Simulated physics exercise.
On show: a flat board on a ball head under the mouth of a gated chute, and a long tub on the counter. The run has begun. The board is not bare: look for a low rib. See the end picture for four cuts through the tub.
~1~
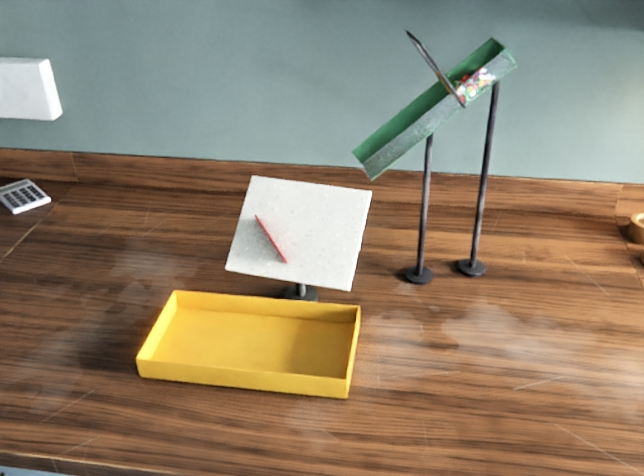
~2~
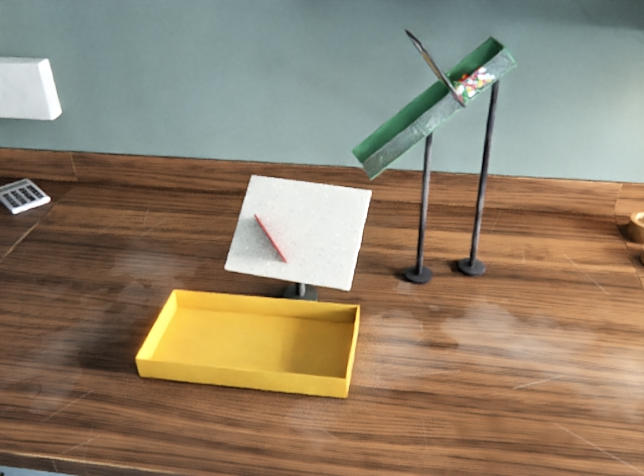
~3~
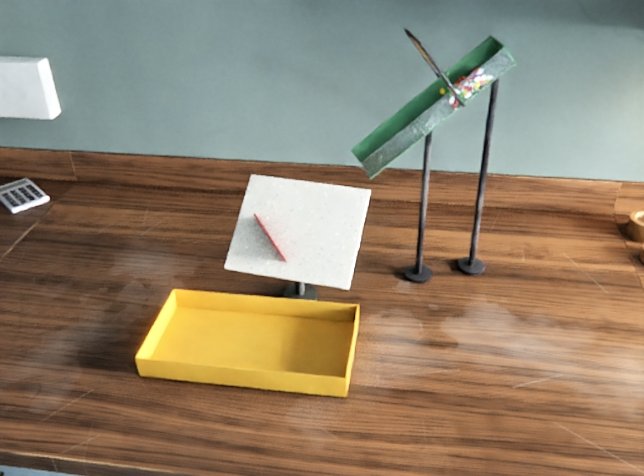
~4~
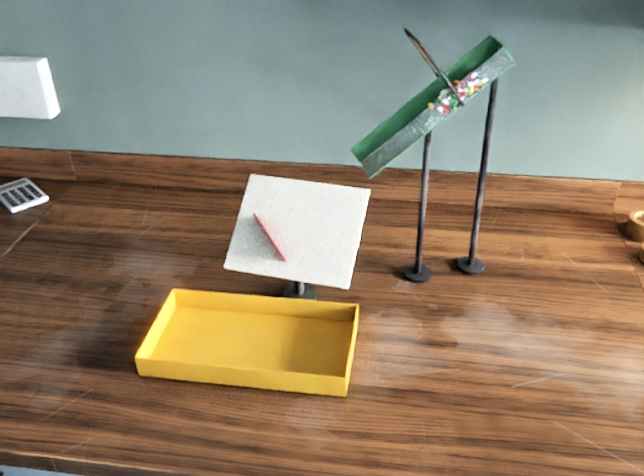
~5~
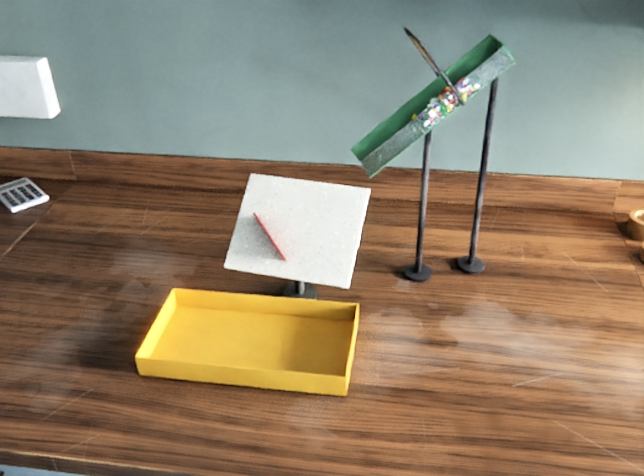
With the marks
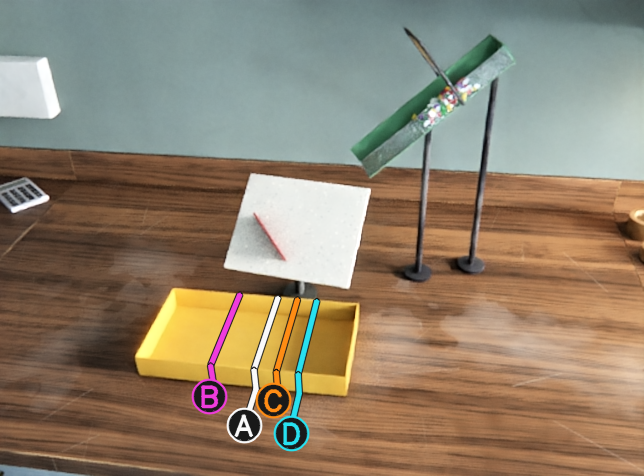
The video shows a green sloping chute on two dark posts above a tilted white board with a red rib and an empty yellow tub, as a cluster of small multicoloured pieces slides a short way down the chute toward the left.
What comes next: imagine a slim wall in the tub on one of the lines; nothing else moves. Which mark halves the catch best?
Use line C.
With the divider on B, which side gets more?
More lands on the right.
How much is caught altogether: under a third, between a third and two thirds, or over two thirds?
Over two thirds.
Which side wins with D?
The left side.
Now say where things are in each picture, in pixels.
In the first frame, load behind the gate (467, 84), jelly beans; lip of the chute (367, 173), sloping fairly steeply.
In the second frame, middle of the board (298, 230), tilted fairly steeply; middle of its low edge (285, 279); of its high edge (310, 183).
In the third frame, front corners of the tub (136, 358) and (346, 379), empty; front of the load (455, 105).
In the fourth frame, middle of the load (454, 92); its front (431, 106), roughly a quarter of the way to the lip; rib from (253, 213) to (283, 257).
In the fifth frame, middle of the load (444, 100); its front (415, 117), roughly a third of the way to the lip.
On the marked copy, line A crosses the front rim at (254, 368); line B crosses the front rim at (210, 364); line C crosses the front rim at (276, 371); line D crosses the front rim at (298, 373).
With A, of what is caught, just a few on the left of the divider, almost all on the right.
With B, of what is caught, not one piece on the left of the divider, every piece on the right.
With C, of what is caught, roughly two thirds on the left of the divider, roughly a third on the right.
With D, of what is caught, every piece on the left of the divider, not one piece on the right.
